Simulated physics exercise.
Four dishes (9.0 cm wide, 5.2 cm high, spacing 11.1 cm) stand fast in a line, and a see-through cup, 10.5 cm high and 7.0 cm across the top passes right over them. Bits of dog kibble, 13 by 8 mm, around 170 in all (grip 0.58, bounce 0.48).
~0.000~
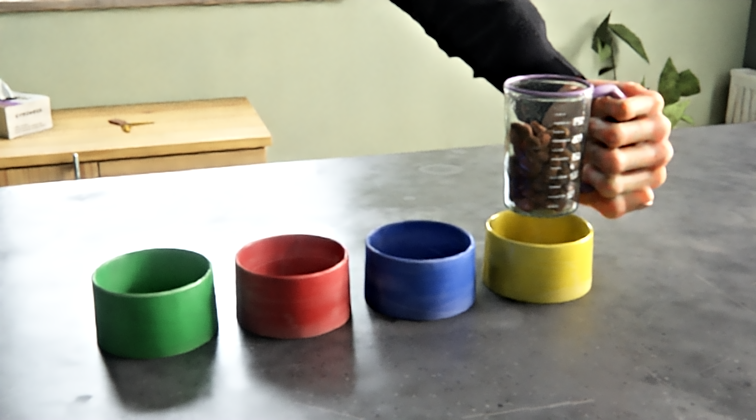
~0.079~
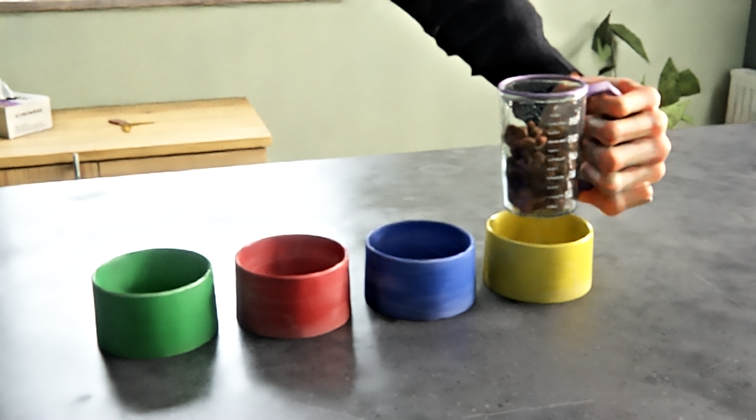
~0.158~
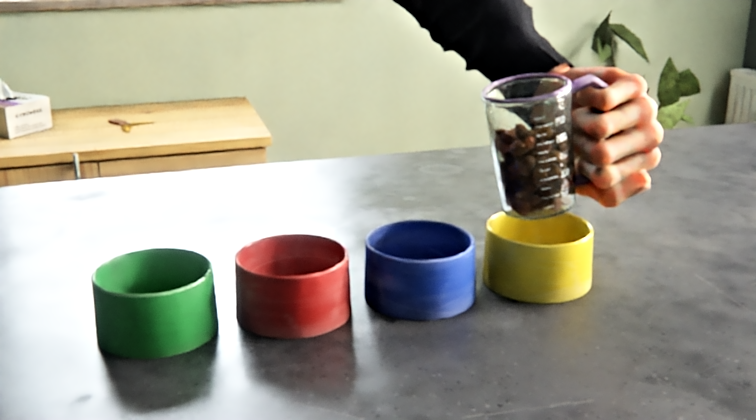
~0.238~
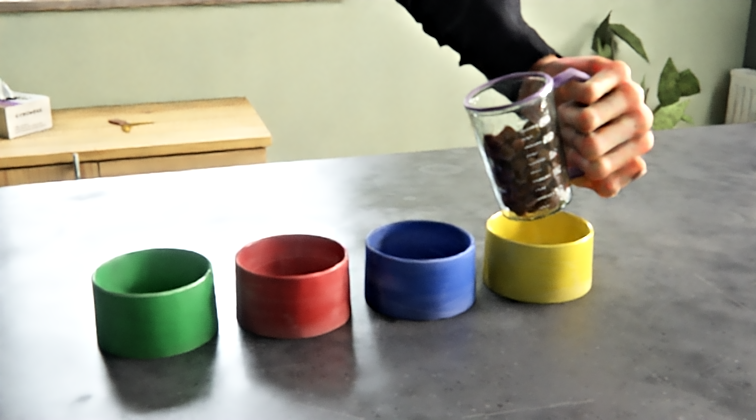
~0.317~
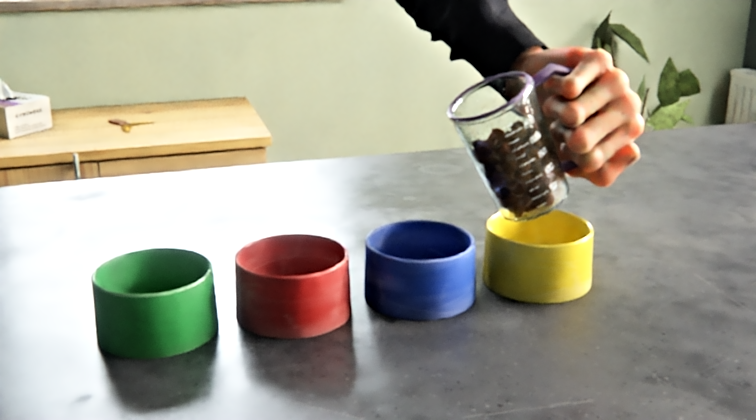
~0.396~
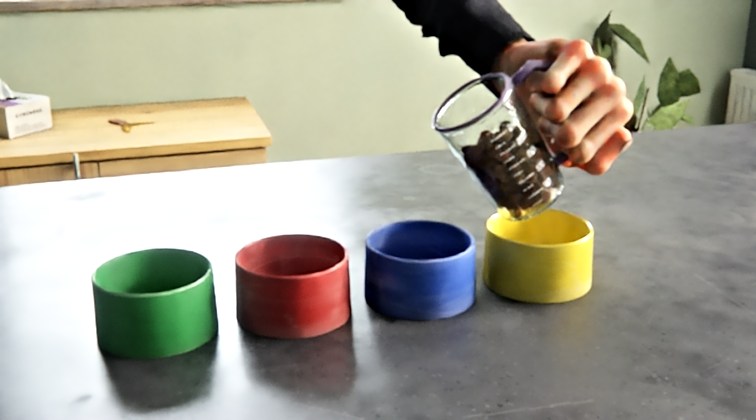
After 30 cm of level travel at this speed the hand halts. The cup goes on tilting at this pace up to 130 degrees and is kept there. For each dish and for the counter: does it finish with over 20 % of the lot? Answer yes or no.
Red yes, blue no, green no, yellow no, counter no.
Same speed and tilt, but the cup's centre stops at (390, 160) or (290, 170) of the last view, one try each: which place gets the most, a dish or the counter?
The winner: Red, then red.
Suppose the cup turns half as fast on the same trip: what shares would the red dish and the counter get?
Red 0; counter 0.
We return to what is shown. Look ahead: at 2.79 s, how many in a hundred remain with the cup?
About 0 per cent.
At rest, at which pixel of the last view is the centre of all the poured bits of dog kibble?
At about (289, 284).
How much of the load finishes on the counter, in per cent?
Roughly 0 per cent.
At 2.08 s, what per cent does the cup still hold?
Roughly 0 per cent.
After 1.41 s, tilt 130 degrees; cup holds 45 %, red 50 %.
Then, at 2.08 s, tilt 130 degrees; cup holds 0 %, red 100 %.
After 2.79 s, tilt 130 degrees; cup holds 0 %, red 100 %.
At rest (3.1 s), red 100 %, blue 0 %, green 0 %, yellow 0 %, counter 0 %.
